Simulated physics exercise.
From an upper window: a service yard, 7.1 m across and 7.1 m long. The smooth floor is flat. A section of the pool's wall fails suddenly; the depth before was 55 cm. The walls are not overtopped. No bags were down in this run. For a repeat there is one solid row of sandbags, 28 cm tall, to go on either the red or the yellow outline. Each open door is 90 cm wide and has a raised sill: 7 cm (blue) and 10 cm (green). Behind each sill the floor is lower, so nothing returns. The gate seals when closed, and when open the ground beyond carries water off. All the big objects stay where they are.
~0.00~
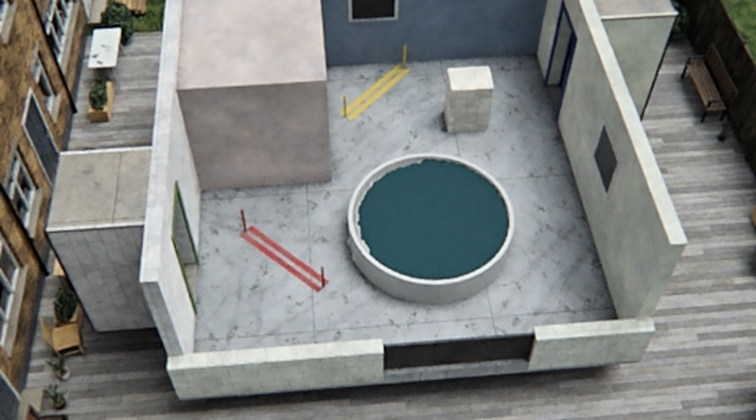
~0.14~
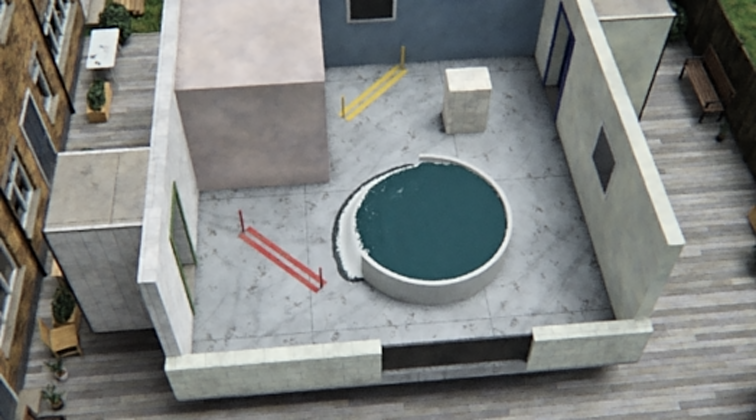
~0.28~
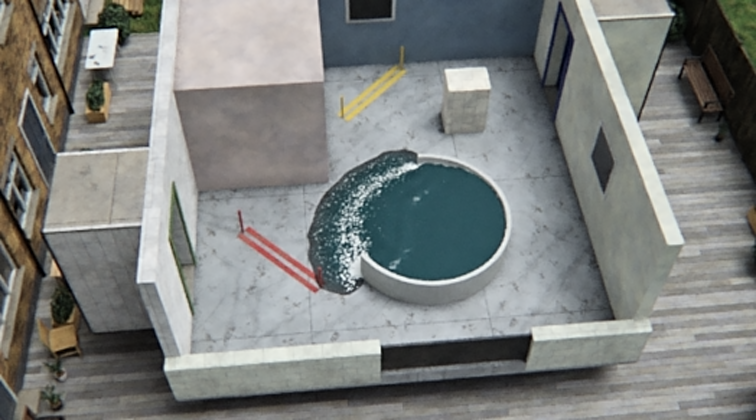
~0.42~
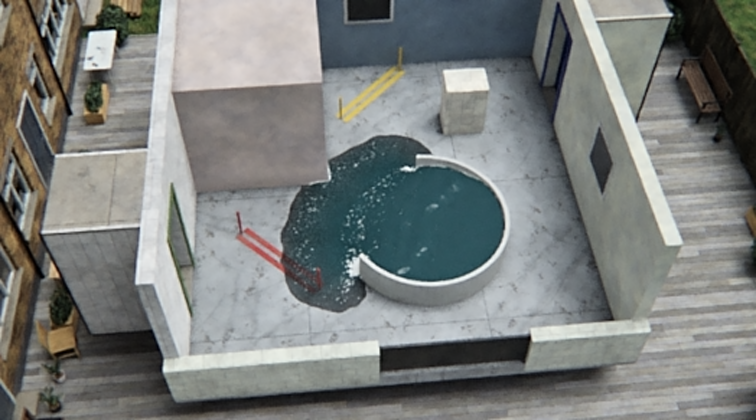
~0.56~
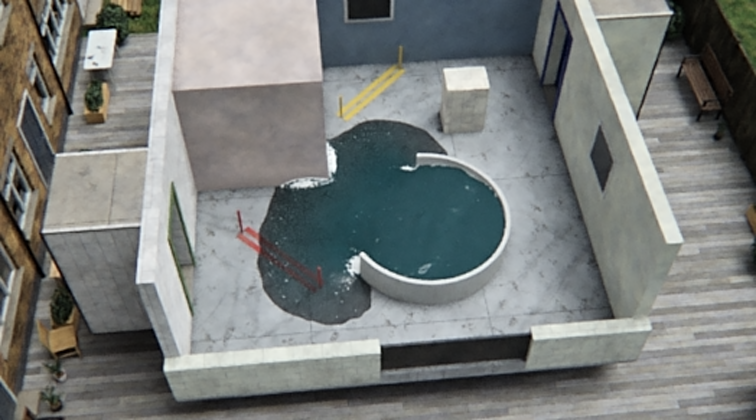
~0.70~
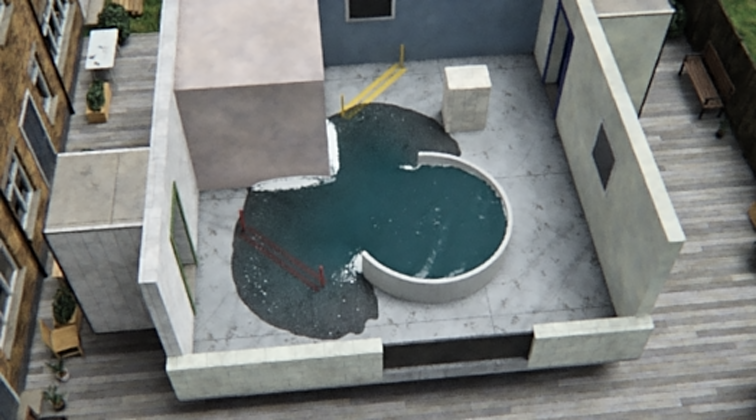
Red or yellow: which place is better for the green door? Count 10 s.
Lay them on the red one.
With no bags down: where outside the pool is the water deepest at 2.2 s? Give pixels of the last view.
Near (199, 195).
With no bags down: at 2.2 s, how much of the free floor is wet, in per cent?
Some 40 per cent of it.
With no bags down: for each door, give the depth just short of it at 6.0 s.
Depths in cm: Blue 13, green 12.
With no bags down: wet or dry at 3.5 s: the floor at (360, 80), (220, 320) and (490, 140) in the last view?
In turn: Flooded, wet, not reached.
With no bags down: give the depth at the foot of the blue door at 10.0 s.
Some 7.5 cm.
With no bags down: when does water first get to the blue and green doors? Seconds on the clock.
Blue 3.6 s, green 0.9 s.
After 1.4 s water covers 45 % of the floor and is deepest (36 cm) near (199, 195) in the run without bags; in at the green door, 2 L with no bags, 0 L with the row on red, 3 L on yellow.
After 2.2 s water covers 40 % of the floor and is deepest (44 cm) near (199, 195) in the run without bags; in at the green door, 27 L with no bags, 0 L with the row on red, 32 L on yellow.
After 3.5 s water covers 55 % of the floor and is deepest (36 cm) near (192, 377) in the run without bags; in at the green door, 76 L with no bags, 2 L with the row on red, 81 L on yellow.
After 6.0 s water covers 90 % of the floor and is deepest (18 cm) near (192, 377) in the run without bags; in at the green door, 99 L with no bags, 7 L with the row on red, 103 L on yellow.
After 10.0 s water covers 100 % of the floor and is deepest (20 cm) near (621, 339) in the run without bags; in at the green door, 112 L with no bags, 7 L with the row on red, 114 L on yellow.
